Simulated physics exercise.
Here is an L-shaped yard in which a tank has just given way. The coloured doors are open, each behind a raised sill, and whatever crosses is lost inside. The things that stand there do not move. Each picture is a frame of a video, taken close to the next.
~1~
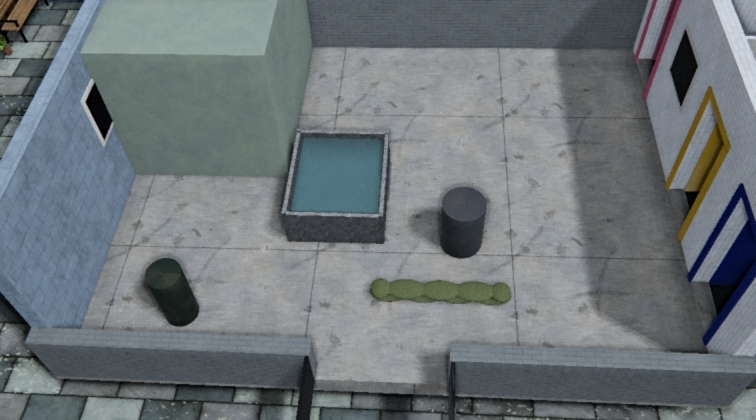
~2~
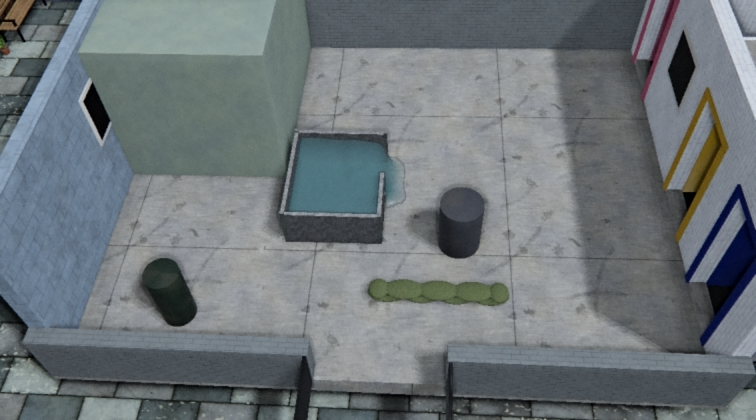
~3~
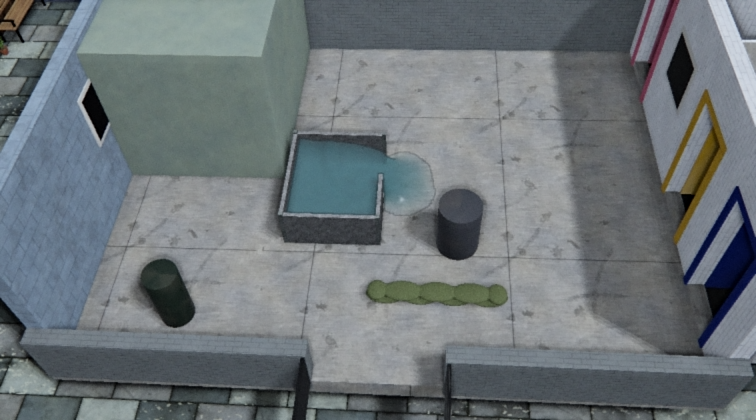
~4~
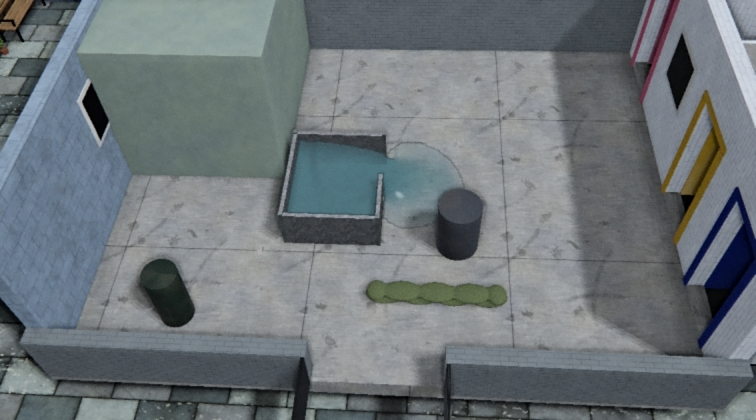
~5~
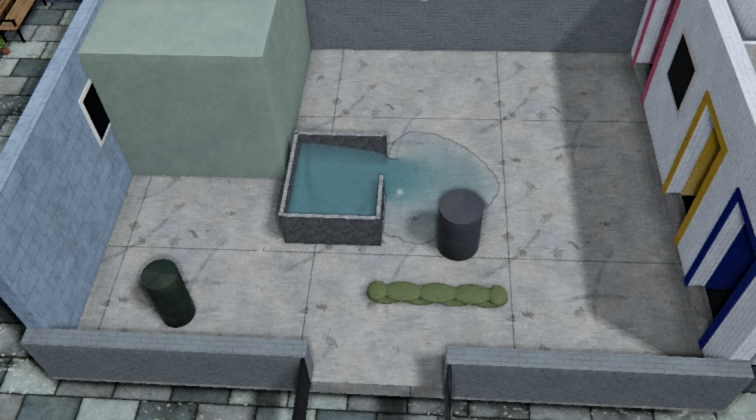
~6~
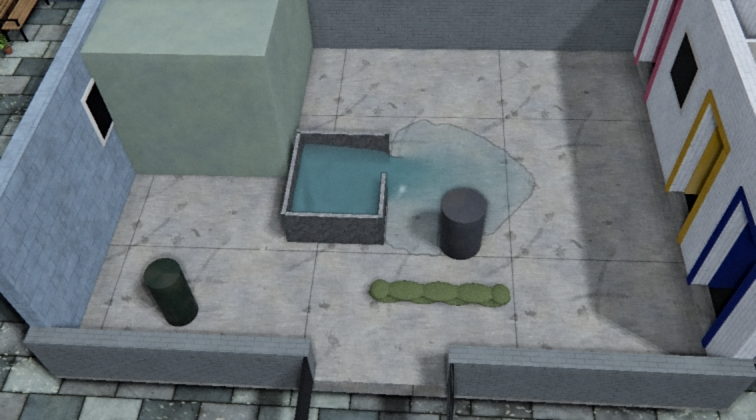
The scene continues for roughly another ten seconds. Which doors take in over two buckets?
Door by door: The yellow door does, the pink door does not, the blue door does not.
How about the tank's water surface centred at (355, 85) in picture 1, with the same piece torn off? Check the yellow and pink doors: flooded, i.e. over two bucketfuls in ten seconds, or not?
I'd expect the yellow door to fall short and the pink door to cross the line.
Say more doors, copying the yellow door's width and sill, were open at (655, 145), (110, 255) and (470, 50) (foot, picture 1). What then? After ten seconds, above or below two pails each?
One, ends up above; two, ends up below; three, ends up below.
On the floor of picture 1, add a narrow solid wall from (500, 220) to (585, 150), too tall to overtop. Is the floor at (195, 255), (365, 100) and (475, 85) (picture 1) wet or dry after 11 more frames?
Taking the points in order - unwetted, unwetted, wetted.
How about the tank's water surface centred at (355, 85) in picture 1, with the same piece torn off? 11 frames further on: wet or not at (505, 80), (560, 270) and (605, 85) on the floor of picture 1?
In order, the three spots end up waterlogged, untouched and waterlogged.
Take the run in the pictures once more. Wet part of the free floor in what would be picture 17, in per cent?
It comes out near 35 percent.
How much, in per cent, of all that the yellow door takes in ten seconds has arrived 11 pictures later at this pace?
The figure is near 5 per cent.
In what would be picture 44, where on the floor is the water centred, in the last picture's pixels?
Around pixel (518, 170).
A moment on, water covers 20 % of the floor; the yellow door not reached, the pink door not reached, the blue door not reached.
Next, water covers 35 % of the floor; the yellow door under two buckets in, the pink door not reached, the blue door not reached.
Then, water covers 40 % of the floor; the yellow door over two buckets in, the pink door wet at the sill, nothing in, the blue door under two buckets in.
Later, water covers 45 % of the floor; the yellow door over two buckets in, the pink door wet at the sill, nothing in, the blue door under two buckets in.
In the end, water covers 75 % of the floor; the yellow door over two buckets in, the pink door wet at the sill, nothing in, the blue door under two buckets in.
